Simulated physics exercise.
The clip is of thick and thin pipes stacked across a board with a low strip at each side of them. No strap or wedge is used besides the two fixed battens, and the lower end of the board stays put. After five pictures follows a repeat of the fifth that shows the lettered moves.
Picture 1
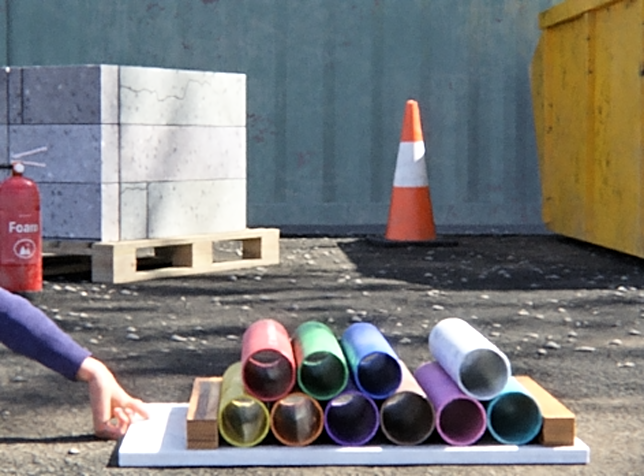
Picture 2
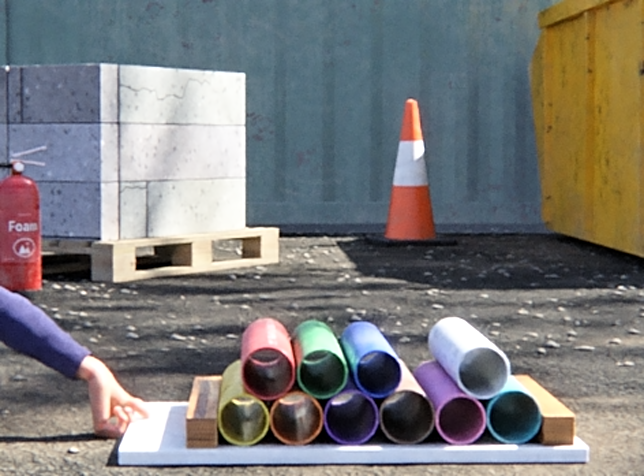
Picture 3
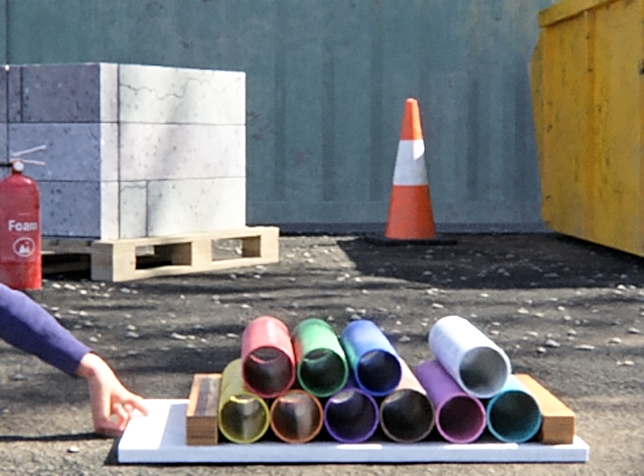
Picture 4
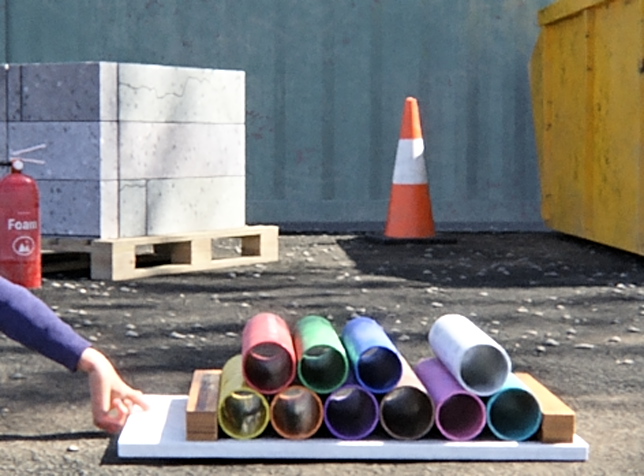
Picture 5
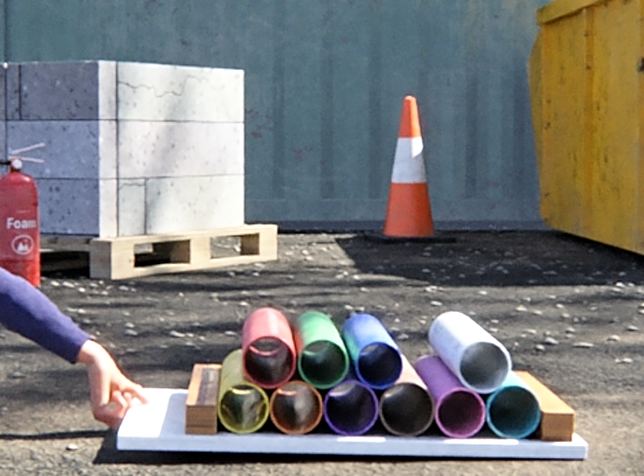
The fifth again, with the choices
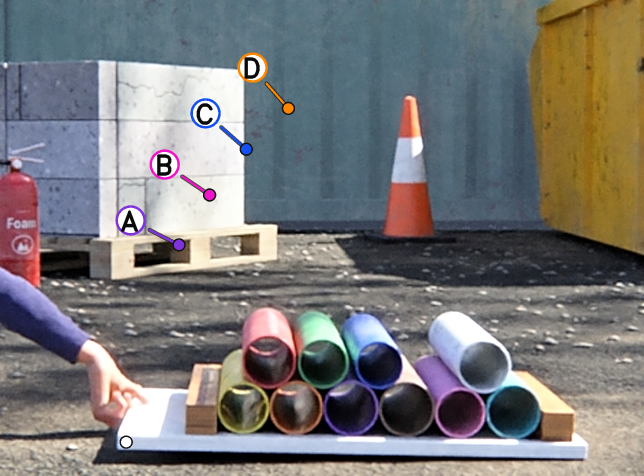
A hand at left slowly lifting the near end of a white board slightly, coloured pipes stacked on it between wooden strips.
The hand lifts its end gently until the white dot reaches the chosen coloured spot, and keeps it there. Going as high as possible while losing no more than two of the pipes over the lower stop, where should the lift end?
The last mark within the limit is A.
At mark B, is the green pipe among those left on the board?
No.
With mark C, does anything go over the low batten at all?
At C: Yes.
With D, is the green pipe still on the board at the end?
No.
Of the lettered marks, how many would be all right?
One of the four.
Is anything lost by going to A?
At A: No.
On the marked copy, A at (179, 245); B at (210, 195); C at (246, 149); D at (289, 108); the white dot at (126, 442).
With A. Early on, board at 16°.
Further on, board at 27°.
At the end, board at 27°, none over the low batten.
As for the rest, B four over the low batten (white, green, red, blue); C four over the low batten (white, green, red, blue); D four over the low batten (white, green, red, blue).
